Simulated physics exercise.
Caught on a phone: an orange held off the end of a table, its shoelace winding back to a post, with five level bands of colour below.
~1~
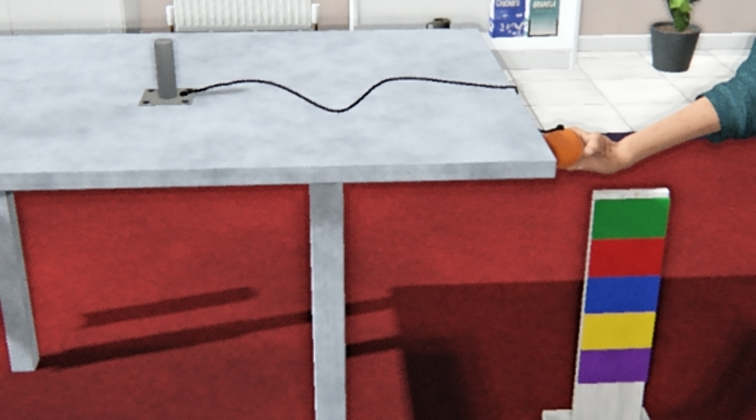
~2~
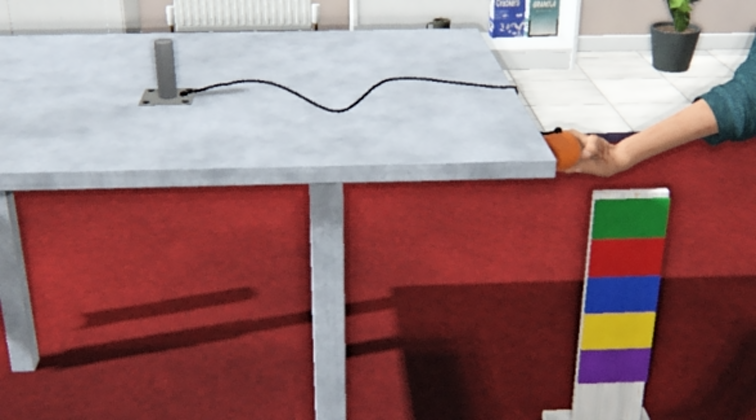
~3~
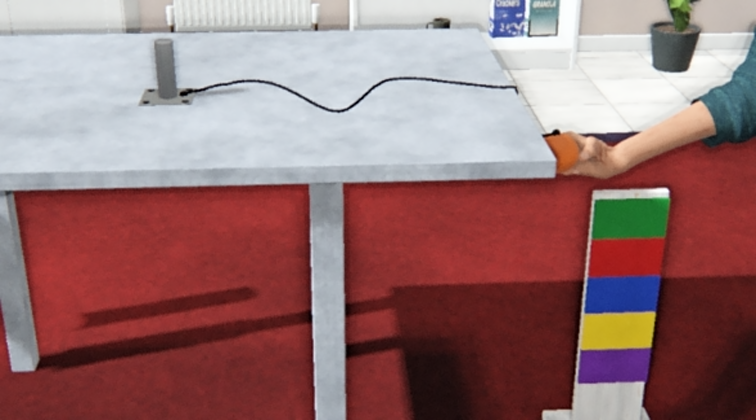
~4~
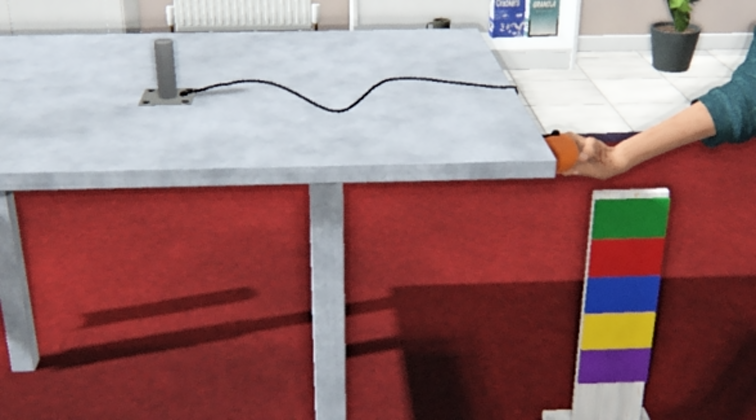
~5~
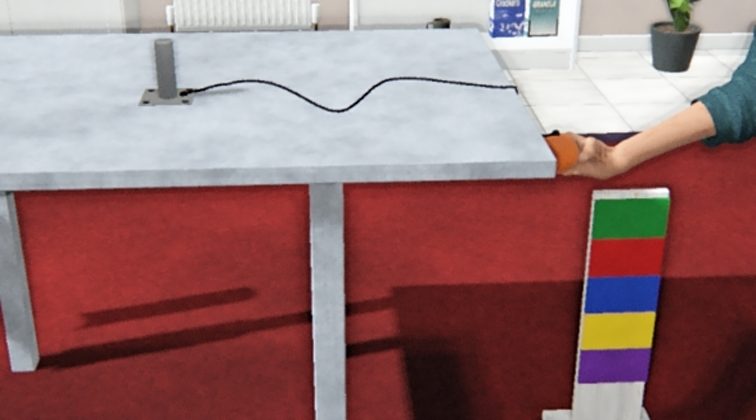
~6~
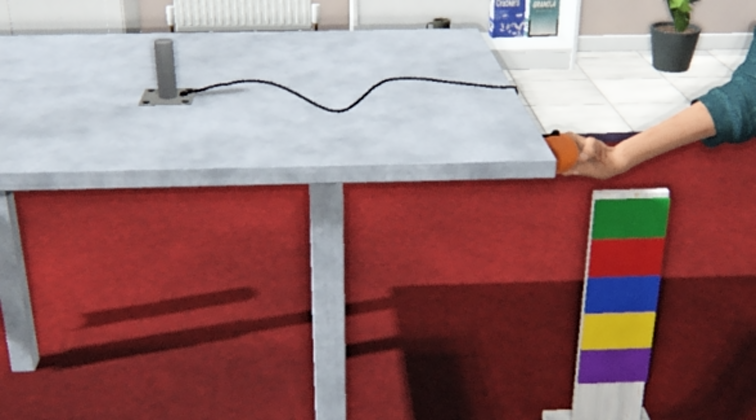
A hand holds an orange nearly still beside a table with a shoelace and post.
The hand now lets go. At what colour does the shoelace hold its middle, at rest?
At blue.
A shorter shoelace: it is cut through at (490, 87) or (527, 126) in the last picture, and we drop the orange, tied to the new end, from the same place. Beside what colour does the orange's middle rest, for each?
In that order: Green; red.
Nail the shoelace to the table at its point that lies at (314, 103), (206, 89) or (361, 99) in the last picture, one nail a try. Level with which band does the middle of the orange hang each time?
In that order: Red; blue; green.
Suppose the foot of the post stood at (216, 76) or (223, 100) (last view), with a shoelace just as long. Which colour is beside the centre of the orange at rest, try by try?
Try by try: Yellow; yellow.
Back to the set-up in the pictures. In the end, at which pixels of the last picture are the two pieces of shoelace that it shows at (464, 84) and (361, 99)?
Near (511, 166) and (447, 89).
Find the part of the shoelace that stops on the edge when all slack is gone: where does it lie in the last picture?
Near (391, 80).
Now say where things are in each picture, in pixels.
In the first picture, orange (563, 148); green (631, 220); red (627, 258); blue (623, 296); yellow (618, 332); purple (614, 367).
In the second picture, orange (560, 151); shoelace through (221, 85) (296, 94) (353, 106) (397, 79) (485, 86).
In the third picture, orange (559, 153).
In the fourth picture, orange (558, 154); shoelace through (221, 85) (296, 94) (353, 106) (397, 79) (485, 86).
In the fifth picture, orange (558, 154).
In the sixth picture, orange (558, 154); shoelace through (221, 85) (296, 94) (353, 106) (397, 79) (485, 86).
Soon after, orange near (515, 276); level with red.
Then, orange near (495, 287); level with blue.
At rest, orange near (504, 293); level with blue. Its centre hangs level with the blue band.
